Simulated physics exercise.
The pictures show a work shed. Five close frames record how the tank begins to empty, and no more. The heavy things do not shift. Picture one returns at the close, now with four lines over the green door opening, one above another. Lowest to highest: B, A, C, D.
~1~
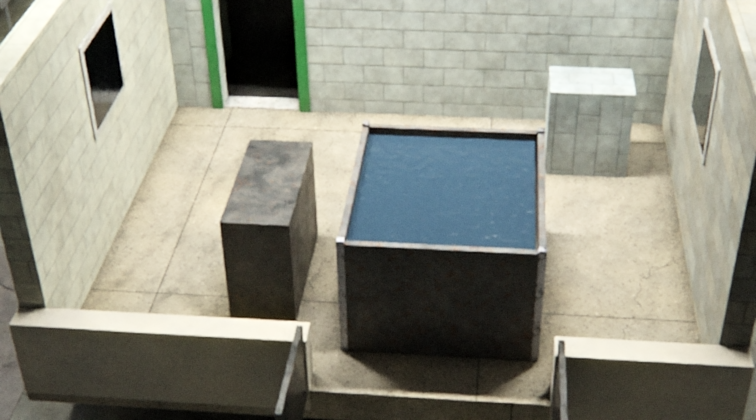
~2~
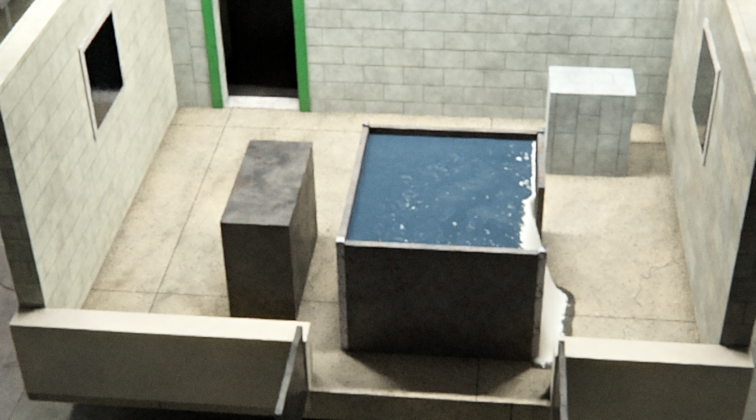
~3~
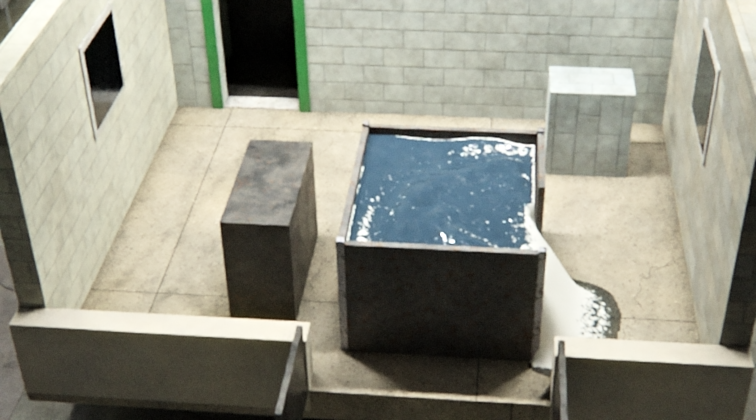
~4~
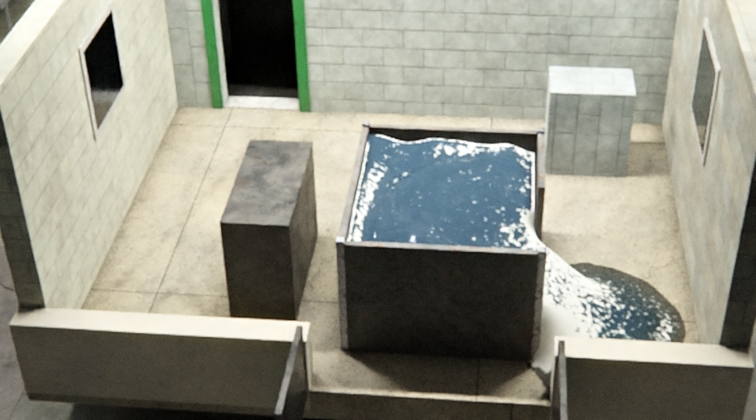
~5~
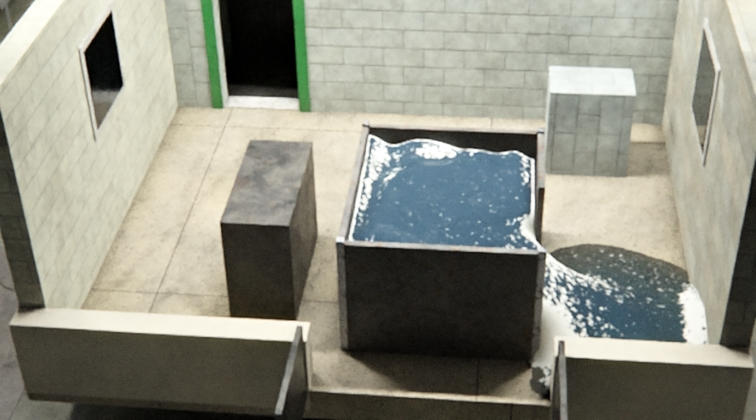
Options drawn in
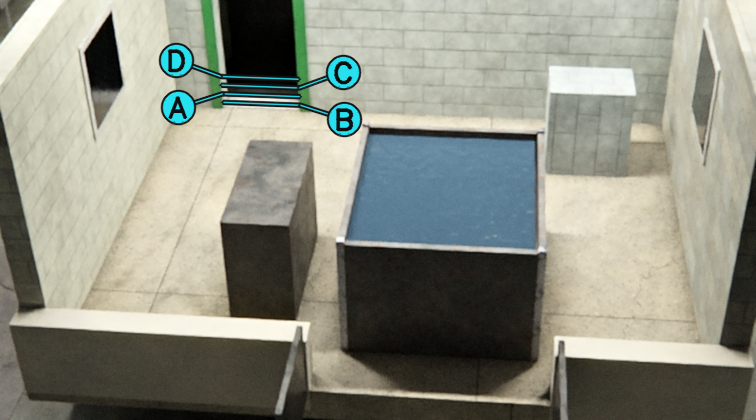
Water pouring from the right side of a dark tank in a roofless shed, foaming and spreading across the pale floor.
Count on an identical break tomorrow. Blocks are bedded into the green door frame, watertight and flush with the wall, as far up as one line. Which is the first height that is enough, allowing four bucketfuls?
Mark A just does it.
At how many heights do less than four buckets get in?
Three of the four.
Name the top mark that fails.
That is mark B.
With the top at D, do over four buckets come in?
No, that is safe.
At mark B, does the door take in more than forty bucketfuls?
No, less.
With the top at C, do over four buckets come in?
No, not at all.
In cyan, A at (261, 95); B at (261, 103); C at (260, 86); D at (259, 77); from the bottom up B, A, C, D.
With A, a bucket or two gets in.
With B, some 15 bucketfuls get in.
With C, nothing gets over.
With D, nothing gets over.
